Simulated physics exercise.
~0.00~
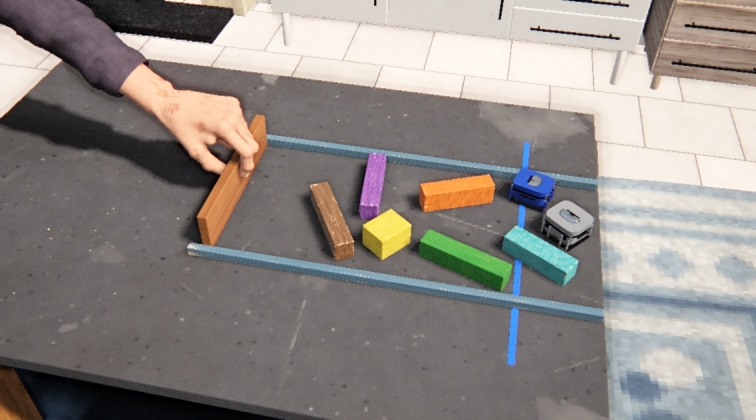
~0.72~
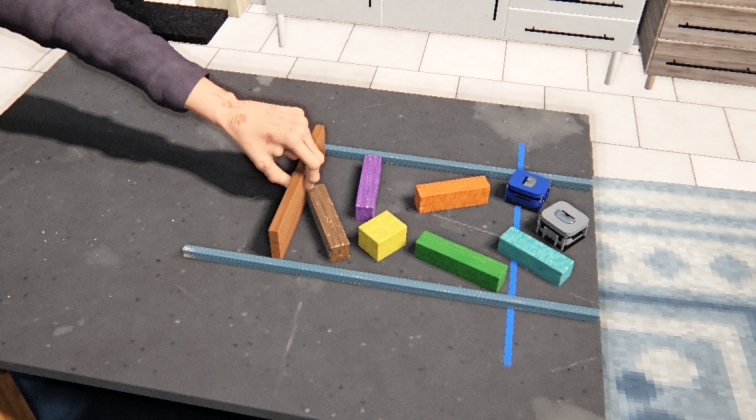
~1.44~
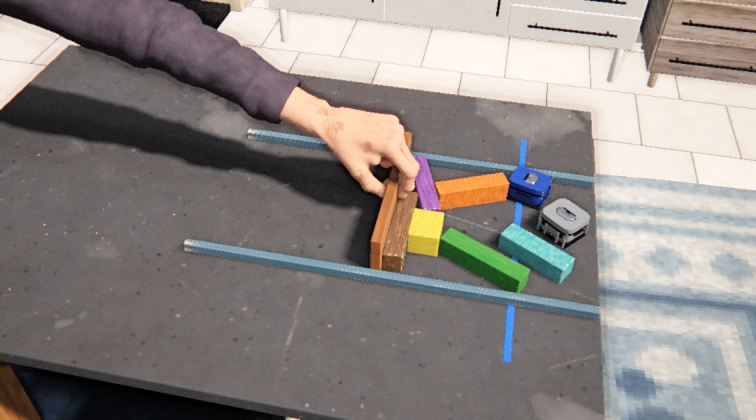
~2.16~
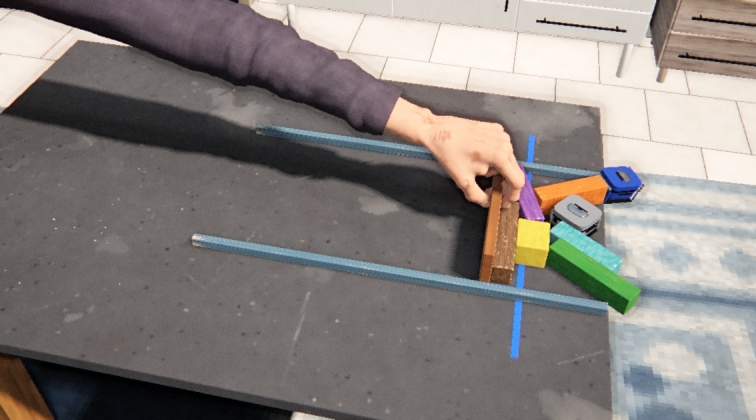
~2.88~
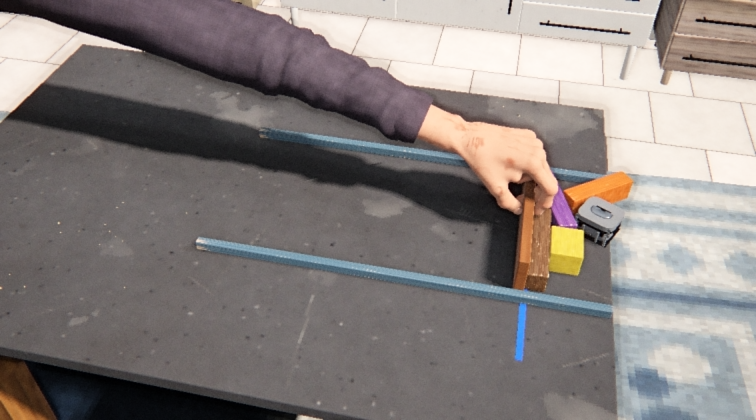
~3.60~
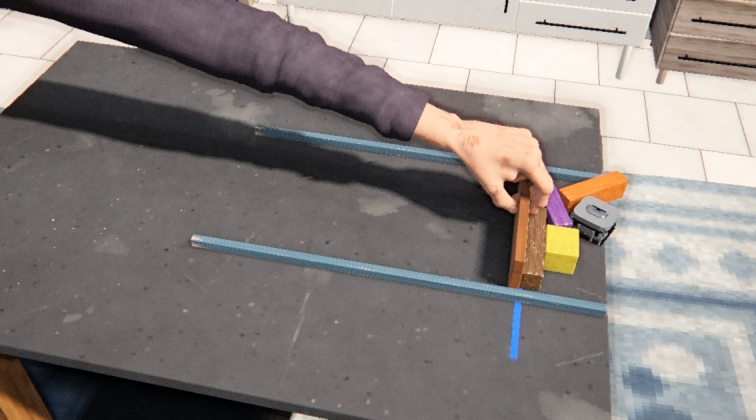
At first, a hand holds an upright wooden board at the left end of two pale blue rails on a dark table, with coloured blocks, a blue case and a grey case lying to its right. The hand slides the board right until it meets the brown bar. It then pushes the brown bar along, bunching it with the purple, yellow, orange and green pieces. Next, the crowded pieces shift past the blue tape, several jutting over the table's edge. Finally, the green bar, turquoise bar and blue case drop off, and the board stops near the tape, with the orange bar still overhanging.
